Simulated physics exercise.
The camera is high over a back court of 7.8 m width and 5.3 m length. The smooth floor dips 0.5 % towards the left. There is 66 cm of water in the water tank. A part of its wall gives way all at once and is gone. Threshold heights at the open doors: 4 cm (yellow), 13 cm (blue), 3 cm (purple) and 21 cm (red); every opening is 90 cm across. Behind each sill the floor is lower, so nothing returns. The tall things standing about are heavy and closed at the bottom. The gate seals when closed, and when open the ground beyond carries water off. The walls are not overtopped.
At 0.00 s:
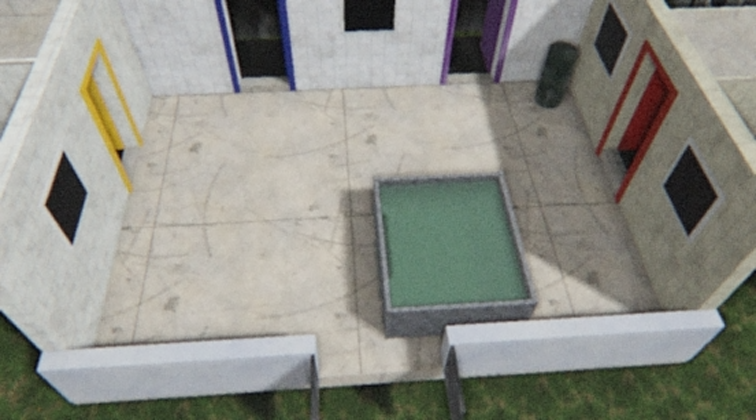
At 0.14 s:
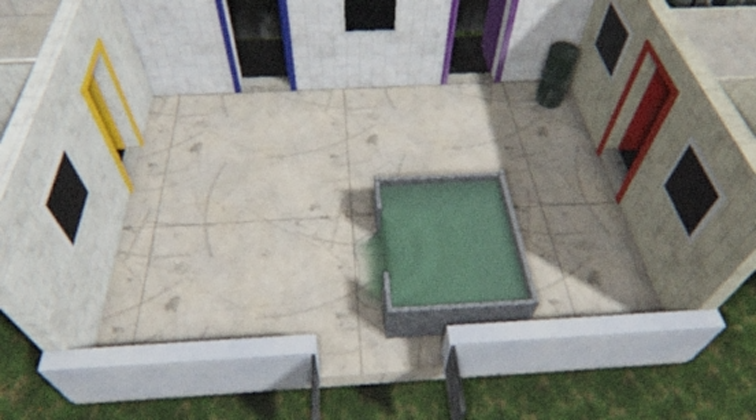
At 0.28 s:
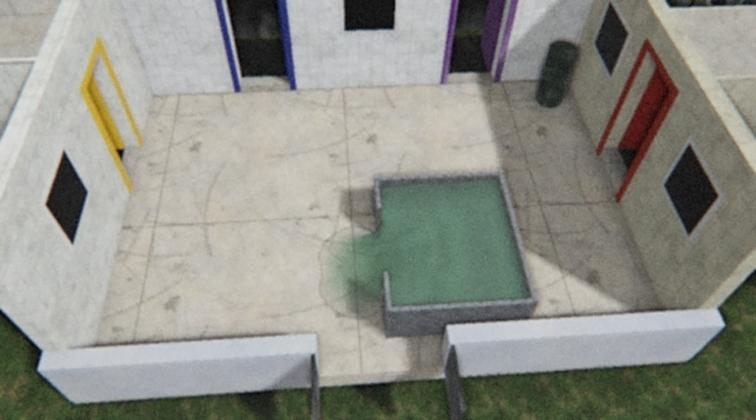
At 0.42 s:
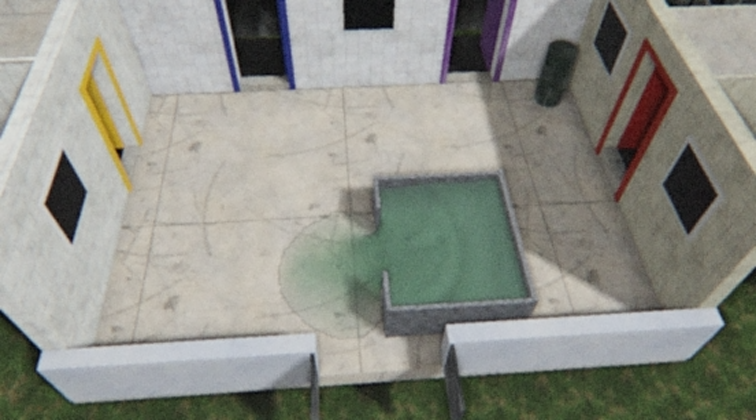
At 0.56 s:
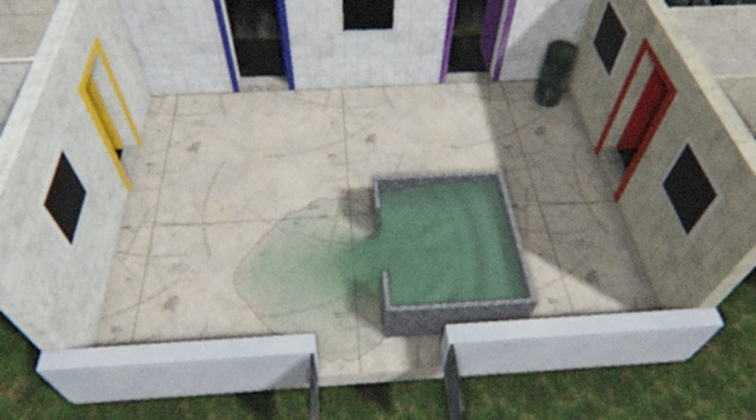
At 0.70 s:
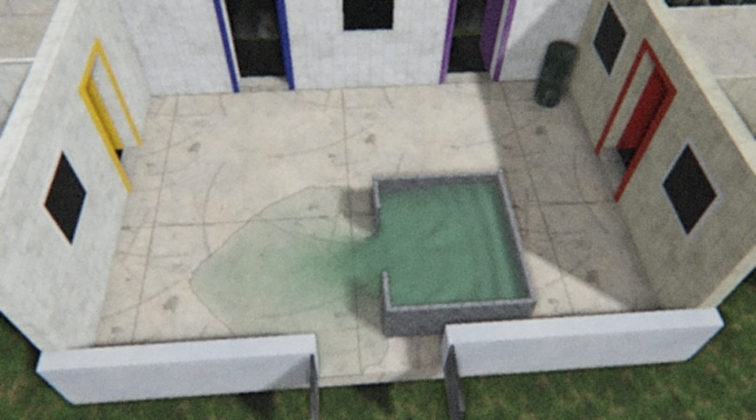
In a walled court, green water pours through a tank's left wall and spreads leftward across the floor.
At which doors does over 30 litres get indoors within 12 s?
Within that time: At the yellow door it exceeds the limit; at the blue door it stays under the limit; at the purple door it does not reach the limit; at the red door it does not reach the limit.
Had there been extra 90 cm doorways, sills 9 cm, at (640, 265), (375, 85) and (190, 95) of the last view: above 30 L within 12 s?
In turn: Below, below, above.
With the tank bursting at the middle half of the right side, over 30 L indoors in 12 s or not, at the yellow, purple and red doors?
Against that limit: Yellow over, purple past it, red below.
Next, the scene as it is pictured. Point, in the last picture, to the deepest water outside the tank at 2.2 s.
At about (123, 347).
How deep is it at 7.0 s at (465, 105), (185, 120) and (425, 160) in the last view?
About 3, 15 and 2 cm.
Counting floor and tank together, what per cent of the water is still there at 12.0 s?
Roughly 88 in a hundred.
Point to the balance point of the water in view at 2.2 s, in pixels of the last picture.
Near (335, 267).
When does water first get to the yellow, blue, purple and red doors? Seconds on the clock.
Arrival: Yellow 1.8 s, blue 3.4 s, purple 6.0 s, red 8.5 s.
After 1.4 s water covers 30 % of the floor and is deepest (39 cm) near (376, 273); yellow door not reached, blue door not reached, purple door not reached, red door not reached.
After 2.2 s water covers 40 % of the floor and is deepest (40 cm) near (123, 347); yellow door 14 cm at the sill, 6 L in, blue door not reached, purple door not reached, red door not reached.
After 3.5 s water covers 40 % of the floor and is deepest (26 cm) near (192, 342); yellow door 10 cm at the sill, 47 L in, blue door 1 cm at the sill, 0 L in, purple door not reached, red door not reached.
After 7.0 s water covers 70 % of the floor and is deepest (17 cm) near (140, 150); yellow door 10 cm at the sill, 98 L in, blue door 13 cm at the sill, 4 L in, purple door 3 cm at the sill, 0 L in, red door not reached.
After 12.0 s water covers 95 % of the floor and is deepest (10 cm) near (111, 278); yellow door 9 cm at the sill, 189 L in, blue door 7 cm at the sill, 4 L in, purple door 3 cm at the sill, 0 L in, red door 8 cm at the sill, 0 L in.
